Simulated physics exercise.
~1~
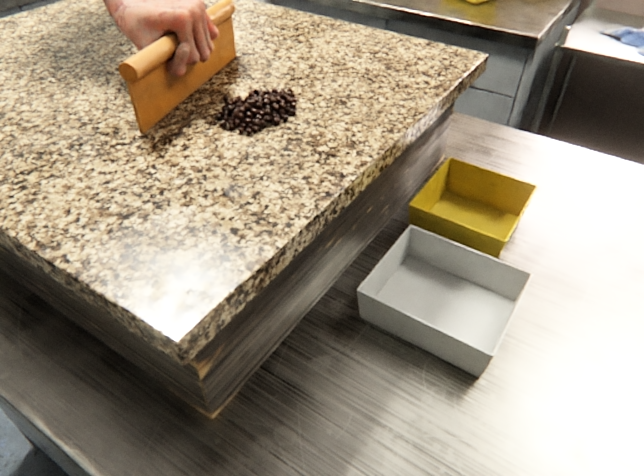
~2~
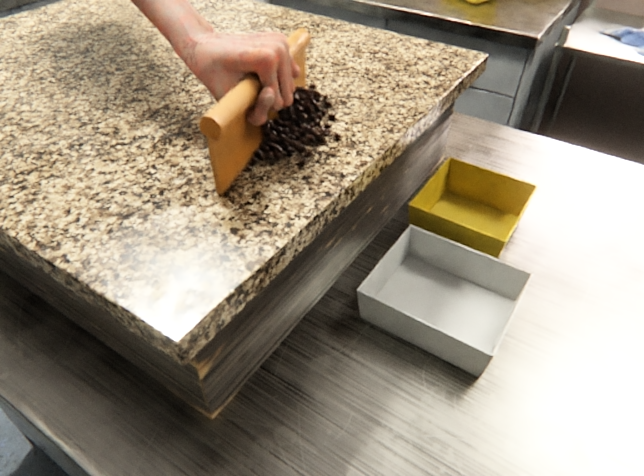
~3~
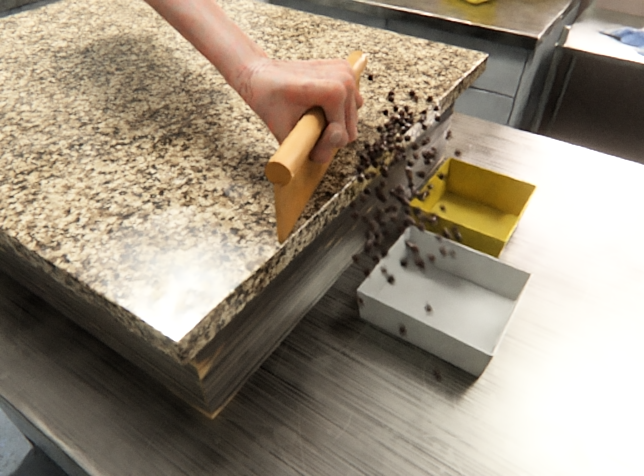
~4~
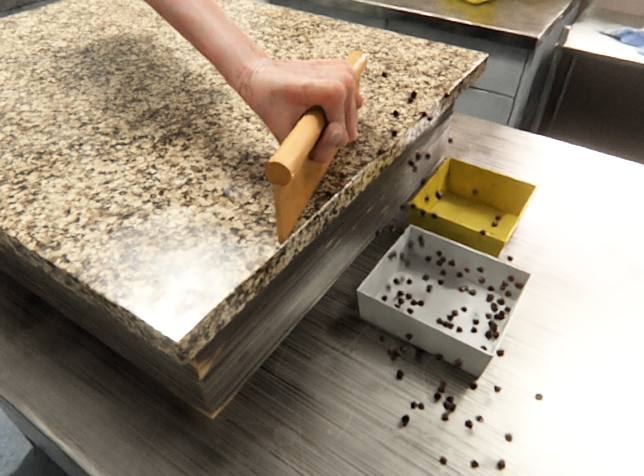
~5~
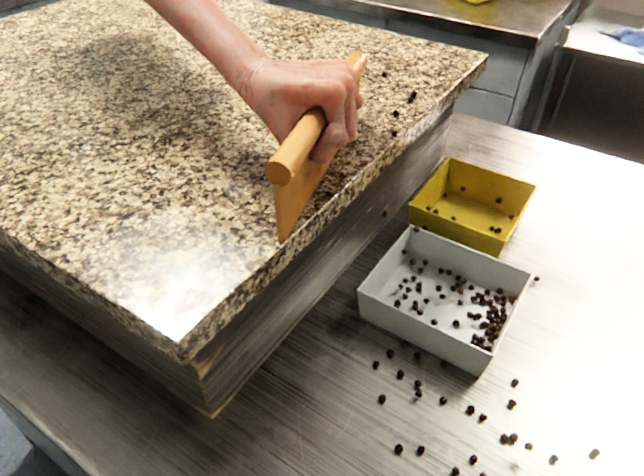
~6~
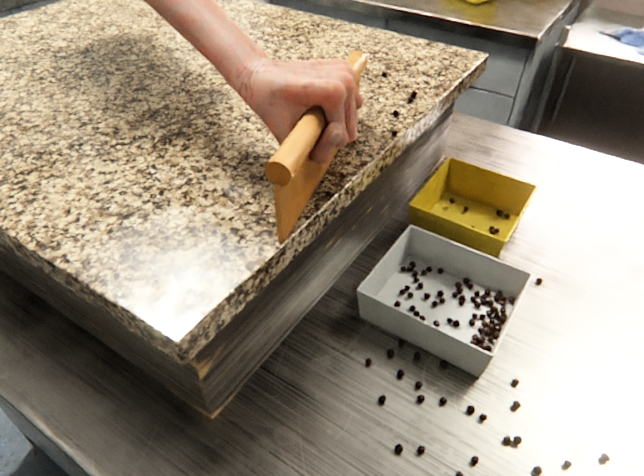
In a kitchen-like workspace seen from above at an angle, a speckled stone slab sits raised on a metal table, with a white tin and a smaller yellow tin below its right edge. A hand at the upper left holds a wooden scraper beside a small pile of dark coffee beans. The hand pushes the scraper right and toward the viewer, sweeping the beans to the edge, where it stops. The beans spill over, scattering and bouncing. Most settle in the white tin, a few in the yellow one, others lie across the table, and a couple stay on the slab.
